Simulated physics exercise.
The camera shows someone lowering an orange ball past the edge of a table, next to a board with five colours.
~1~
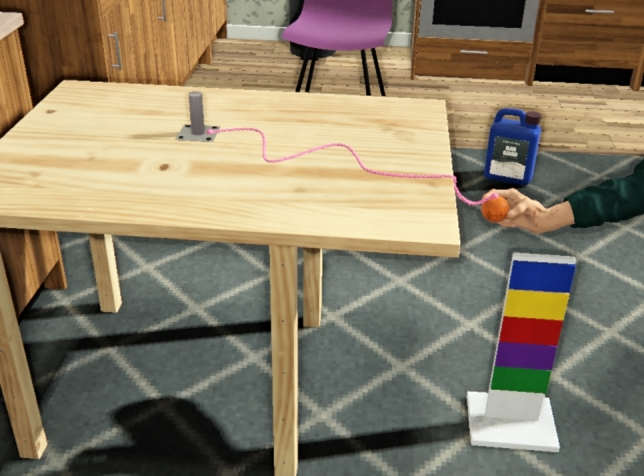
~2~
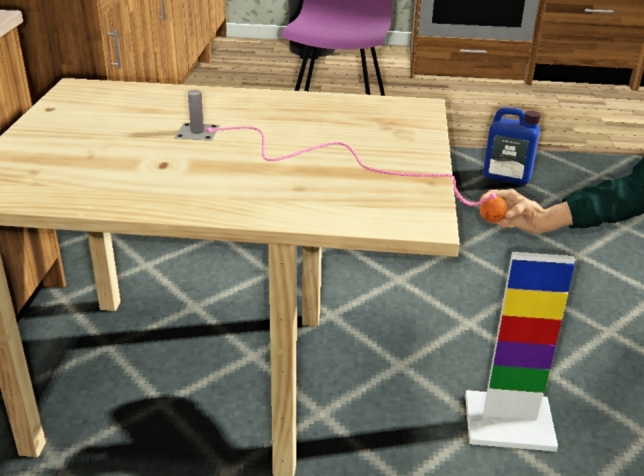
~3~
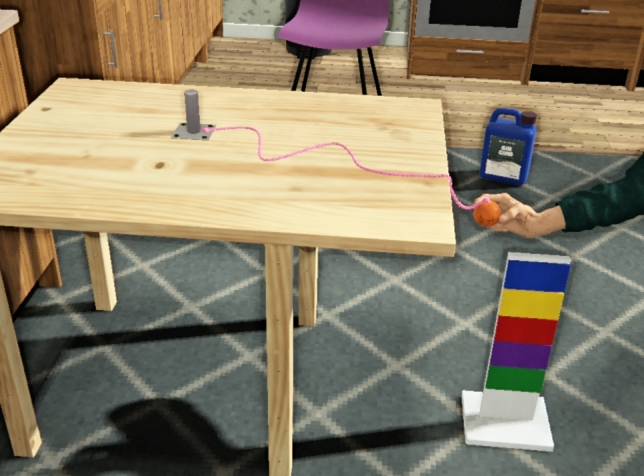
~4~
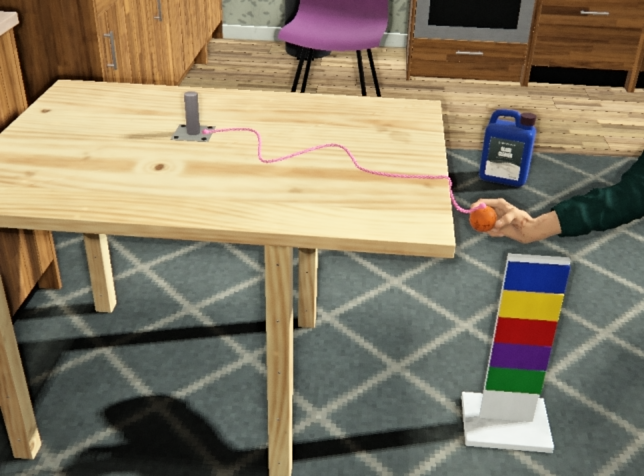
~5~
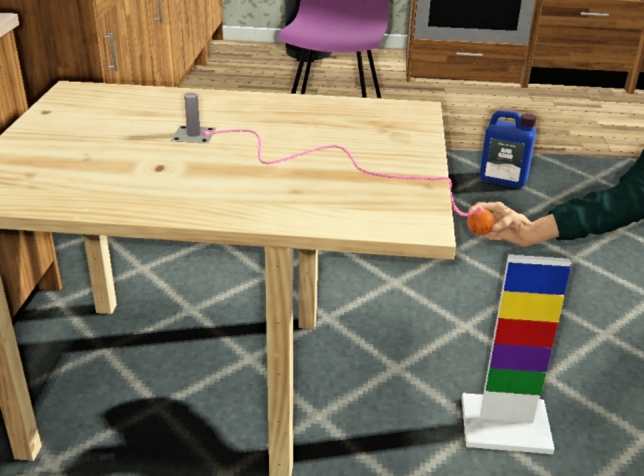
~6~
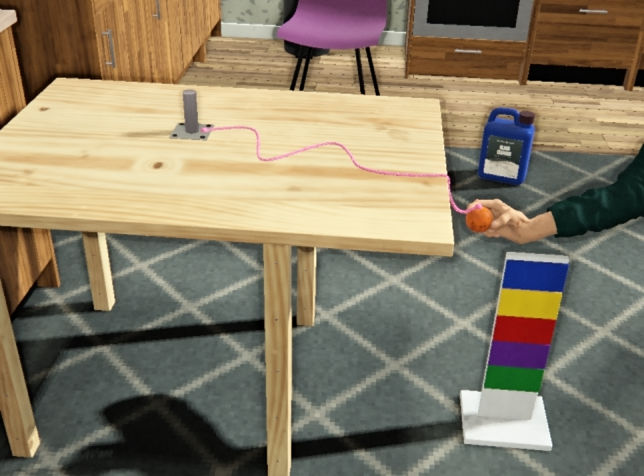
A hand in a dark green sleeve, holding an orange ball at the right, shifts slightly left and down toward the table edge, then stays nearly still. A pink shoelace curves from the ball across a pale wooden table to a small grey post. Seen from slightly above, with tiny camera shifts, the kitchen holds a purple chair, a blue jug and an upright board striped blue, yellow, red, purple and green.
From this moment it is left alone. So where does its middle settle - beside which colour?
Beside red.
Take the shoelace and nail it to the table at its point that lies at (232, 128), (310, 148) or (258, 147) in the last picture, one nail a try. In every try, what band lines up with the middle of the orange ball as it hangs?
One try after another: Red, then blue, then yellow.
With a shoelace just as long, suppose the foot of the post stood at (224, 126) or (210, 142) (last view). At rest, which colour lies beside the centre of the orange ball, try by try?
First try: Purple; second try: Purple.
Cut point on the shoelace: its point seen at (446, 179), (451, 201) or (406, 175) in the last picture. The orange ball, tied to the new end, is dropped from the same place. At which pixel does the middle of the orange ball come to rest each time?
In order, it ends up near (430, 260), (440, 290) and (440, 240).
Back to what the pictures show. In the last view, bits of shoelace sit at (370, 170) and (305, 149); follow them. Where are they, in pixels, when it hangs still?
At (444, 195), then (369, 157).
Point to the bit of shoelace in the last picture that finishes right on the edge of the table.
That point sits at about (353, 160).
A little later, ball near (454, 318); level with red.
Next, ball near (403, 311); level with red.
Later still, ball near (435, 317); level with red.
When it is over, ball near (433, 317); level with red. At red.
